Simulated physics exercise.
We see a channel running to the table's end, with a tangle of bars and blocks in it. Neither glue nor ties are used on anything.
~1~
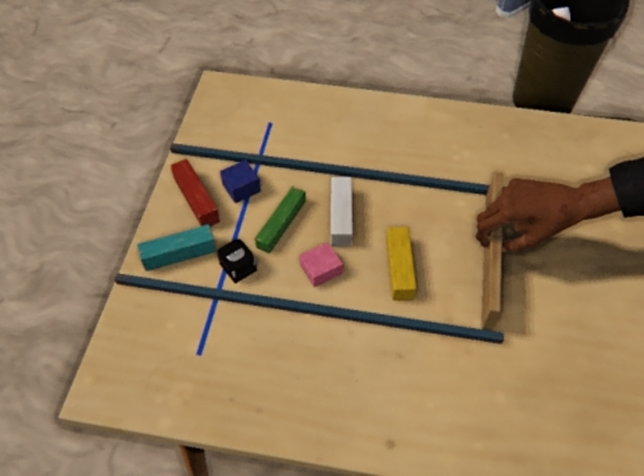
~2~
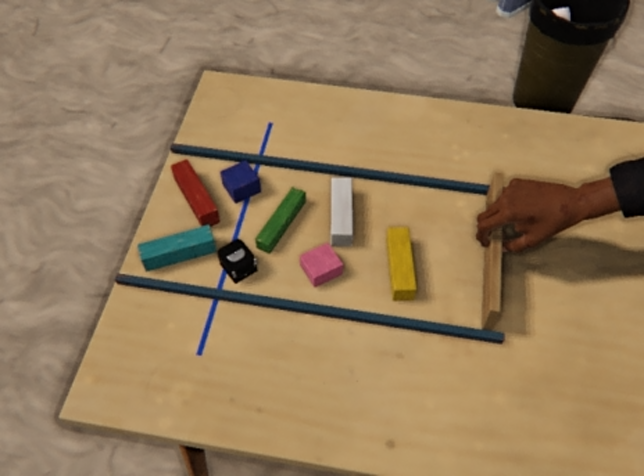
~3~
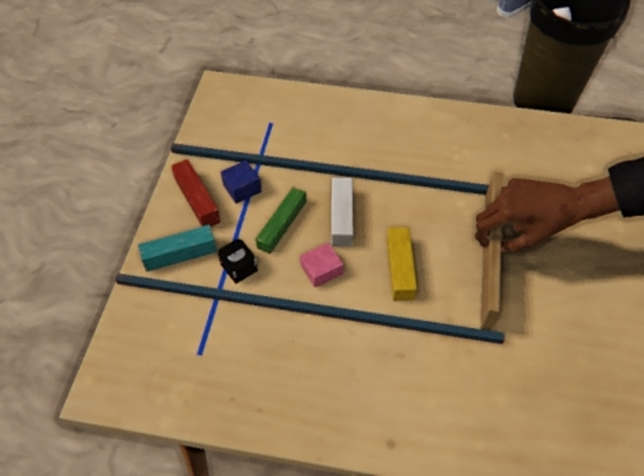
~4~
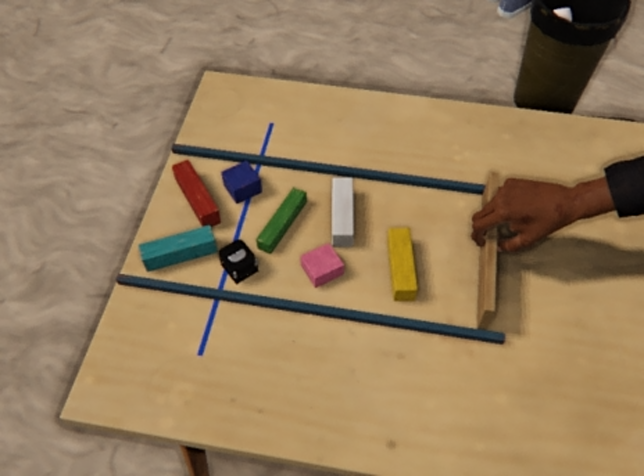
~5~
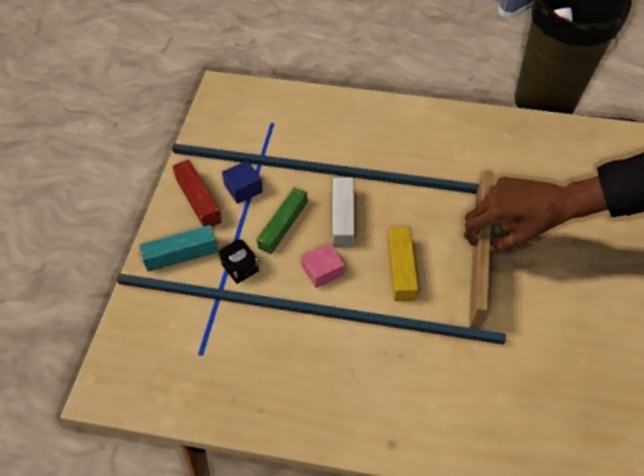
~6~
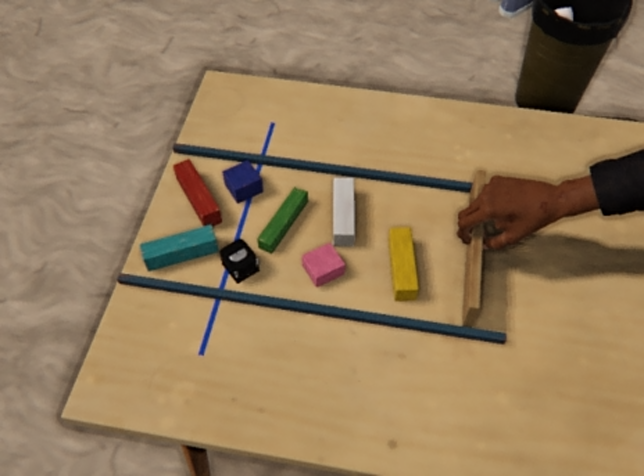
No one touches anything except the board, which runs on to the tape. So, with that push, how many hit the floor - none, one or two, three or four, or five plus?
I'd say none.
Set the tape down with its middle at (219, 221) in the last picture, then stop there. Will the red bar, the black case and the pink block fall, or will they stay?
In this case the red bar drops; next, the black case does not drop; last, the pink block does not drop.
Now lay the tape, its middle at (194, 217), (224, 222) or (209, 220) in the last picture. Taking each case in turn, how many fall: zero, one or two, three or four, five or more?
Three or four; just one or two; either one or two.
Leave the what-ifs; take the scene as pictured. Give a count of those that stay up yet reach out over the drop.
The count is 2.
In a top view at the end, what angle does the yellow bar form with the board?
It sits some 0° out of line.
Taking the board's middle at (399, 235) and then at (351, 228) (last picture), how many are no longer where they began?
So far 1, and 3 at the second.
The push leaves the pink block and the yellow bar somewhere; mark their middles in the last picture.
The pink block ends at (194, 238) and the yellow bar at (225, 236).
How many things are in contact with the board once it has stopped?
My count gives 2.
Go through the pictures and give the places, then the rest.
The first picture shows red bar (195, 193); turquoise bar (177, 248); blue block (240, 181); board (493, 248); tape (239, 224).
The second picture shows turquoise bar (178, 248); white stick (342, 212).
The third picture shows blue block (241, 182); black case (238, 261).
The fourth picture shows red bar (196, 194); yellow bar (402, 264).
The fifth picture shows turquoise bar (179, 248); pink block (323, 265).
The sixth picture shows red bar (197, 194); turquoise bar (180, 248); blue block (243, 182); board (474, 246); tape (242, 224).
A little later, none off yet; red bar at rest near (197, 194); turquoise bar at rest near (180, 248); blue block at rest near (243, 182).
When it is over, the number that fall off is zero.
